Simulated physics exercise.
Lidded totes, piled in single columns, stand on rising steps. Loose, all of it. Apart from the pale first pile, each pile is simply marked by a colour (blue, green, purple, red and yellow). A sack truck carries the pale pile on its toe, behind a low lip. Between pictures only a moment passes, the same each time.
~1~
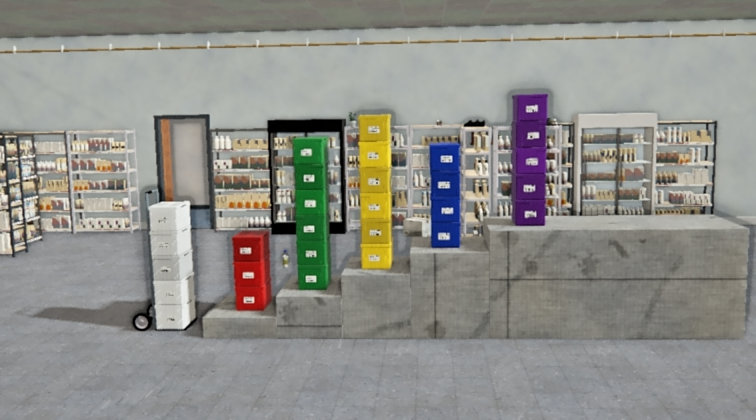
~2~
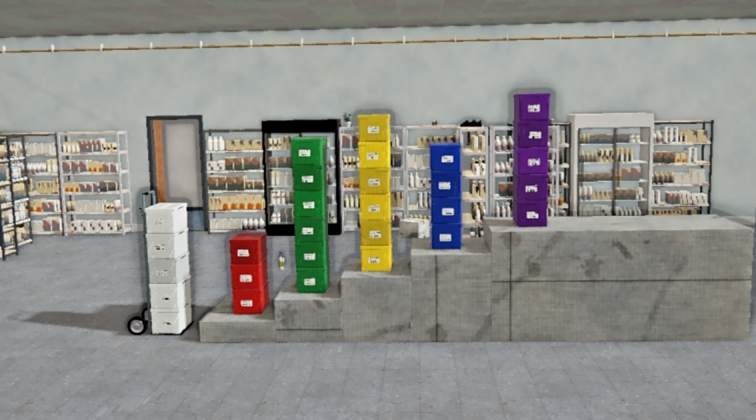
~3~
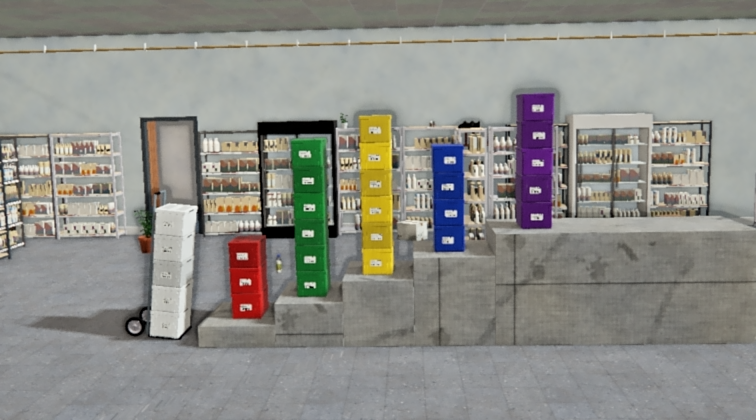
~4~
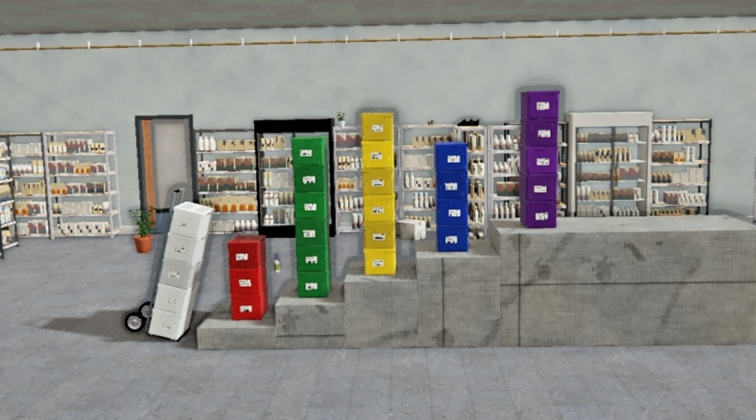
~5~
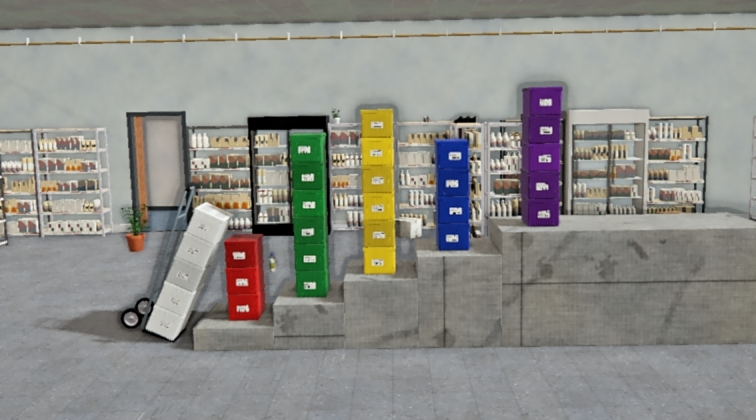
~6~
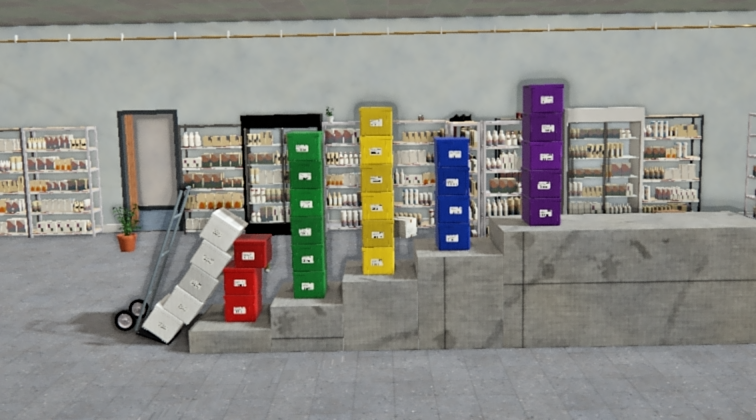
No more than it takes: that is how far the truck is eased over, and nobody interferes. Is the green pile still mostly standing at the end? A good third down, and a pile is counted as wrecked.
Yes, it stays up.
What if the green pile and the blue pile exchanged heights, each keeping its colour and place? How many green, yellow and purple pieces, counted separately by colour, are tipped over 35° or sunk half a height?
Green 0, yellow 0, purple 0.
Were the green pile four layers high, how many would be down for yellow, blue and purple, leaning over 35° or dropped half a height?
Per pile, yellow = 0, blue = 0, purple = 0.
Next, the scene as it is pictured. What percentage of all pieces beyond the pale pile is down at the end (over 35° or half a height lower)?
Roughly 0 per cent.
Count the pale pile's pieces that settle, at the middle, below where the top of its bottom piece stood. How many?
Altogether it is 1.
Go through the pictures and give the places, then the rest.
In the first picture (we follow the side turned to the camera; the camera moves round a little), truck frame (148, 221) level; top green tote (307, 152); top red tote (247, 250); no other piece has moved.
Truck frame (145, 223) rocked barely; top green tote (306, 152), in the second picture.
Truck frame (154, 223) rocked a little, top of the pale pile leaning a little; top green tote (306, 154); no other piece has moved, in the third picture.
Truck frame (169, 220) rocked clearly, top of the pale pile leaning clearly; top green tote (307, 152); no other piece has moved, in the fourth picture.
Truck frame (177, 219) rocked clearly, top of the pale pile leaning clearly; top green tote (306, 149); no other piece has moved, in the fifth picture.
Truck frame (172, 219) rocked clearly, top of the pale pile leaning well over; top green tote (303, 147); top red tote (249, 255) displaced half its height; one has shifted, in the sixth picture.
Soon, 3 of the pale pile down; none of the 6 green totes down (0 of 24 in all colours); top green tote unmoved; top red tote tipped barely.
A while on, 4 of the pale pile down; none of the 6 green totes down (0 of 24 in all colours); top green tote unmoved; top red tote tipped a little.
Towards the end, 5 of the pale pile down; none of the 6 green totes down (0 of 24 in all colours); top green tote unmoved; top red tote tipped clearly.
Then, 5 of the pale pile down; none of the 6 green totes down (0 of 24 in all colours); top green tote unmoved; top red tote tipped clearly.
Finally, 5 of the pale pile down; none of the 6 green totes down (0 of 24 in all colours); top green tote displaced a little; top red tote tipped clearly. Seen by the last camera, middles, top green tote near (308, 146), top red tote near (278, 253).
